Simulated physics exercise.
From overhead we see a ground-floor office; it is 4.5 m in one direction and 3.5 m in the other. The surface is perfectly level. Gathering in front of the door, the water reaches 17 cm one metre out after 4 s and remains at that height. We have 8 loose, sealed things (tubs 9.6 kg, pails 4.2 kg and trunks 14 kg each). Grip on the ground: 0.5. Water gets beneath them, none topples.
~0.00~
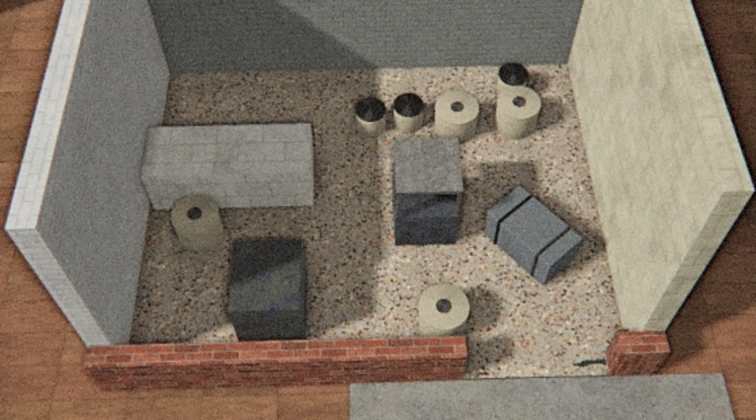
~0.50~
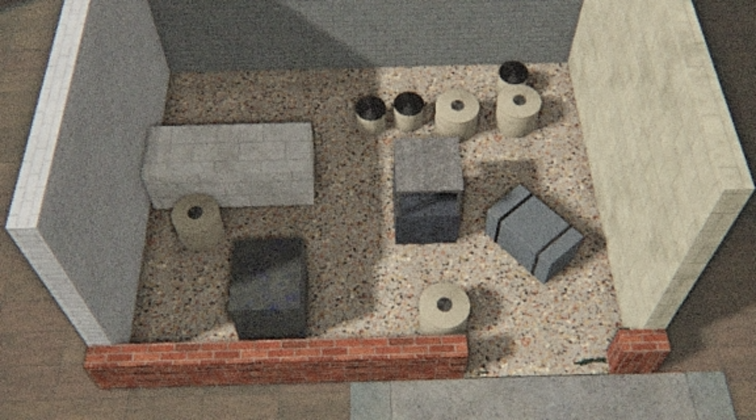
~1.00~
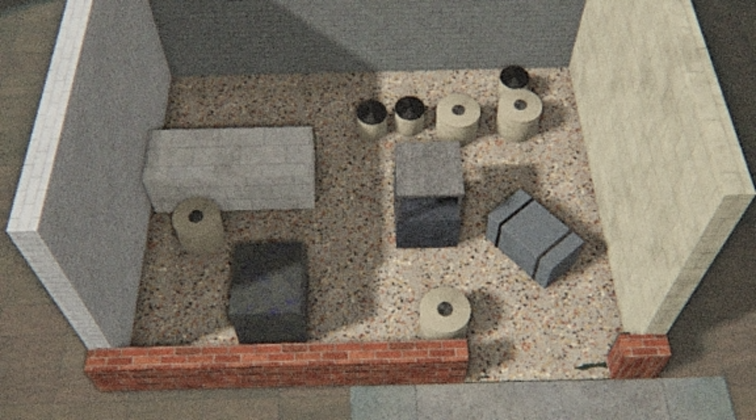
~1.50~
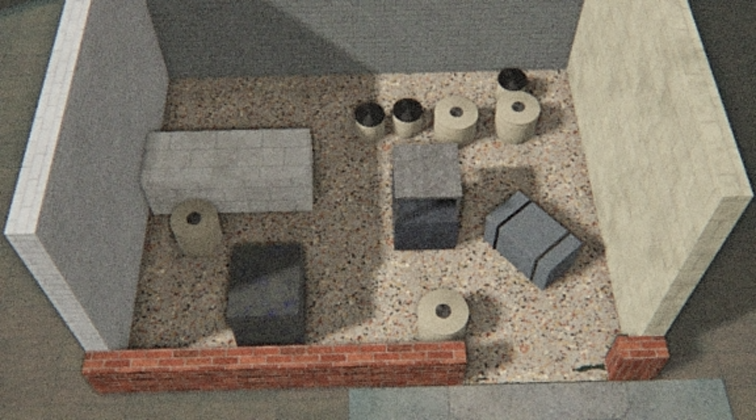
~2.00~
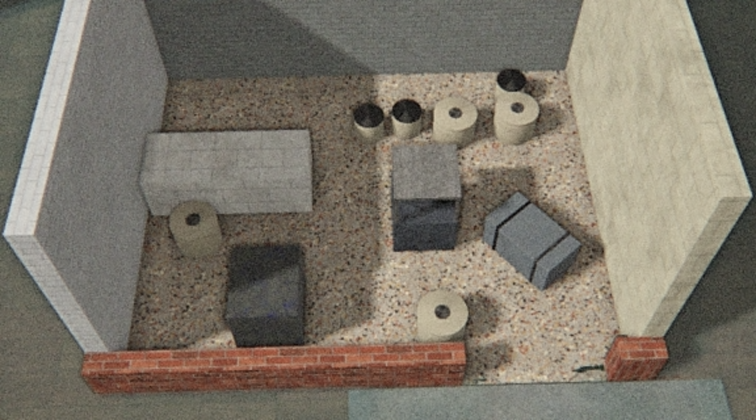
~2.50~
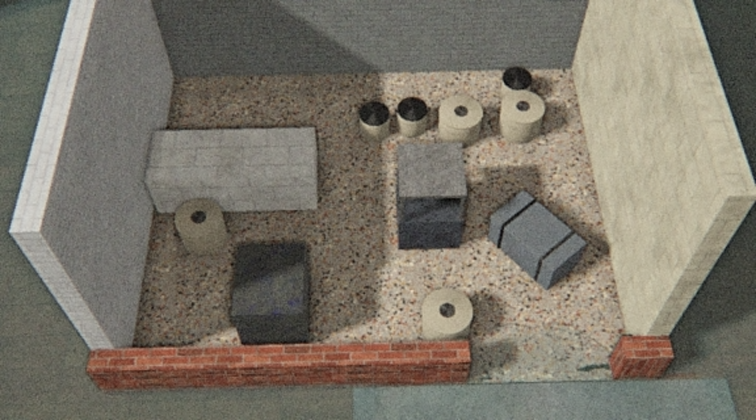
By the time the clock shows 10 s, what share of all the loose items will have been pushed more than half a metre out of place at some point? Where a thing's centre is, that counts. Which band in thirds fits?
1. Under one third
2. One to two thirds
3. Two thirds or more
Two thirds or more.
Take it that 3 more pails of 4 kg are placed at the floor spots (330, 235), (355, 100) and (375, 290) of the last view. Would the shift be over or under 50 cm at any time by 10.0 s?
Sequence: Below the line / above the line / below the line.
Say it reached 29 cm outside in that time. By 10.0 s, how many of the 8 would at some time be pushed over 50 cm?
Count under that change: 7.
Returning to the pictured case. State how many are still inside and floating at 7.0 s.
At that time the total is 4.
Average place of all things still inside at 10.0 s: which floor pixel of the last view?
Around (307, 163).
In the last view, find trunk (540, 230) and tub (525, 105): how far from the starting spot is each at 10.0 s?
The first is 200 cm from its start, the second 200 cm.
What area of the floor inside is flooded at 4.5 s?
Wet: Near 3.5 m2.
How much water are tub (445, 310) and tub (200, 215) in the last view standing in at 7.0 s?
About 3 and 1 cm.
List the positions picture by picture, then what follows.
The first frame shows a tub at (519, 102) rests on the ground; a pail at (514, 73) rests on the ground; water covers 0.0 m2; 0 of 8 have shifted.
The second frame shows a tub at (519, 101), on the bottom; a pail at (514, 72) rests on the ground; water covers 0.0 m2; 0 of 8 have shifted.
The third frame shows a tub at (520, 105), on the bottom; a pail at (515, 77) rests on the ground; 0.0 m2 under water; 0 of 8 have shifted.
The fourth frame shows a tub at (518, 107) rests on the ground; a pail at (513, 79), on the bottom; 0.0 m2 under water; 0 of 8 have shifted.
The fifth frame shows a tub at (517, 108) rests on the ground; a pail at (512, 80) rests on the ground; water covers 0.0 m2; 0 of 8 have shifted.
The sixth frame shows a tub at (523, 106), on the bottom; a pail at (517, 78) rests on the ground; water covers 0.3 m2; 0 of 8 have shifted.
After 3.5 s 0 of 8 are over 50 cm from their spots; 0 afloat.
After 4.5 s 0 of 8 are over 50 cm from their spots; 0 afloat.
After 7.0 s 2 of 8 are over 50 cm from their spots; 4 afloat.
After 10.0 s 6 of 8 are over 50 cm from their spots, and 6 have been at some point; 4 afloat.
